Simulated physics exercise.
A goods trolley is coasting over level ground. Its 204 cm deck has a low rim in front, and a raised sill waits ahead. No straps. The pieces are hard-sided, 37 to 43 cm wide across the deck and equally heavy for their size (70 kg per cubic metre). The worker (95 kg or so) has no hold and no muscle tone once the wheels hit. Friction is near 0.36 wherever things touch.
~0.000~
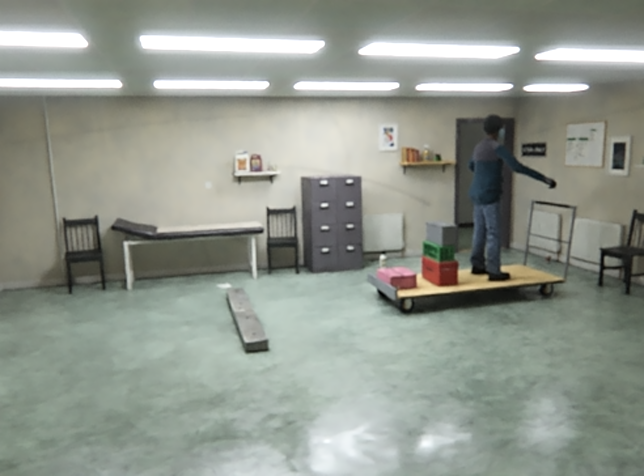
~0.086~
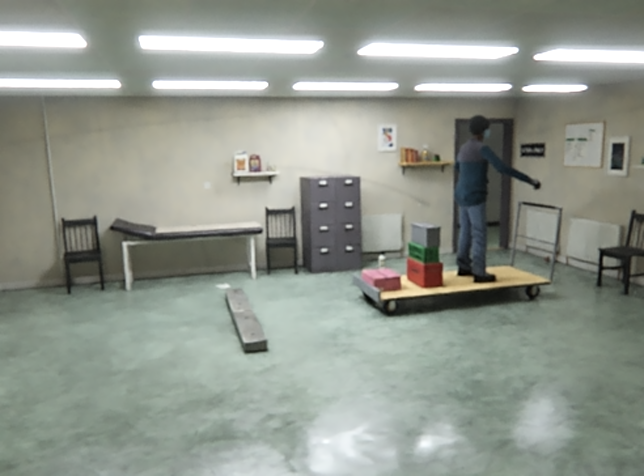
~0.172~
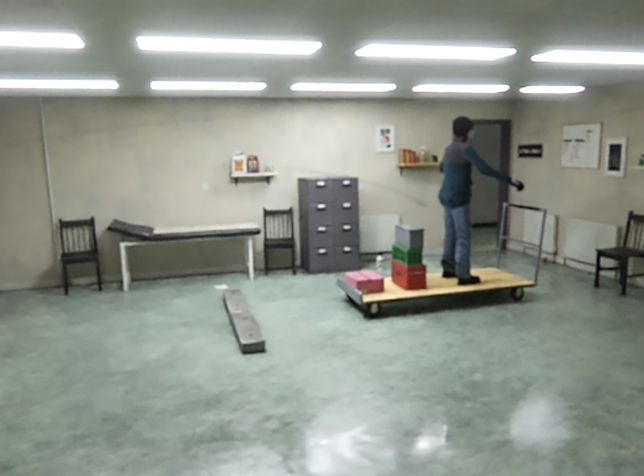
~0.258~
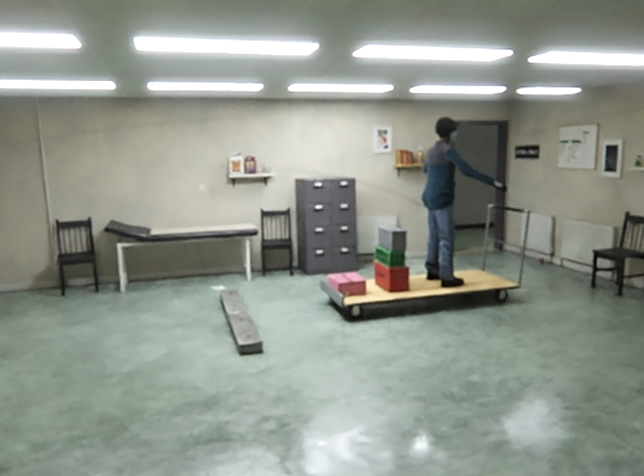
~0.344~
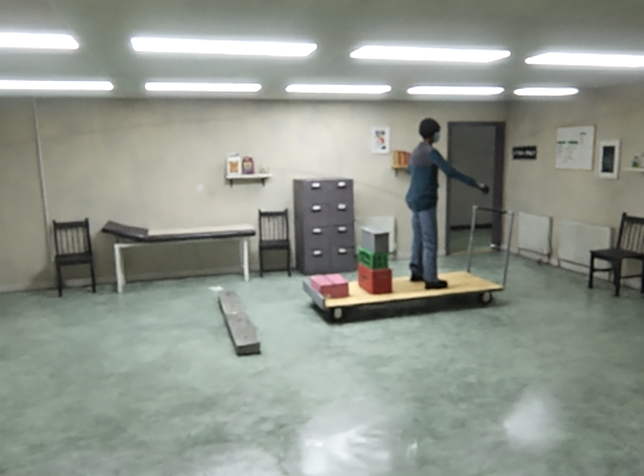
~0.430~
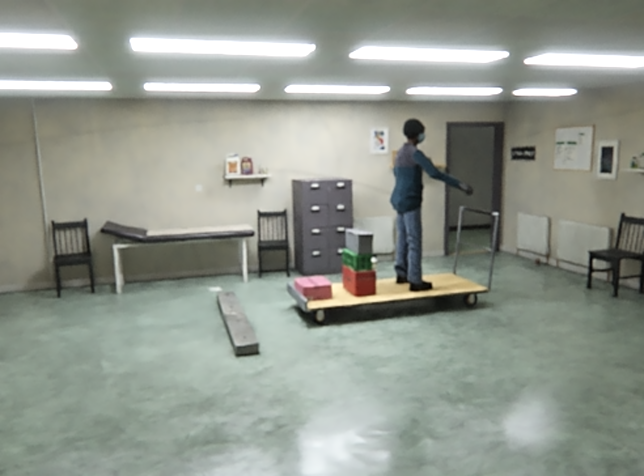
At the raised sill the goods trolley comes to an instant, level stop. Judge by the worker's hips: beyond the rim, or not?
The worker's hips go over the front rim at this speed.
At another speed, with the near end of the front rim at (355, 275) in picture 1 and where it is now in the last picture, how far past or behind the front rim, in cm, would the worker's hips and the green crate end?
Then hips 10 behind, green 500 past.
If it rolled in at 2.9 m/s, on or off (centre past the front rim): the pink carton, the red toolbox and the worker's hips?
Then pink on, red on, hips off.
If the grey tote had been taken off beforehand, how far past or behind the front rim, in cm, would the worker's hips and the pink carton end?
In that case hips 30 past, pink 20 behind.
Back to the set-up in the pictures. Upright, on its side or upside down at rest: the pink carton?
Pink upright.
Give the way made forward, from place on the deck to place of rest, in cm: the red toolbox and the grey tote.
About: Red 20, grey 230.
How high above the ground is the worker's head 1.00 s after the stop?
Some 80 cm up.
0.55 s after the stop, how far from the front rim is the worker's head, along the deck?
Some 50 cm behind it.
The wheels strike at 0.74 s.
After 1.29 s the worker's hips are 14 cm behind the rim, near (248, 274) in the last picture's view.
After 1.74 s the worker's hips are 6 cm past the rim, near (228, 278) in the last picture's view.
Final state at 4.7 s, past the rim, green crate, grey tote and the worker's hips; behind it, pink carton and red toolbox.
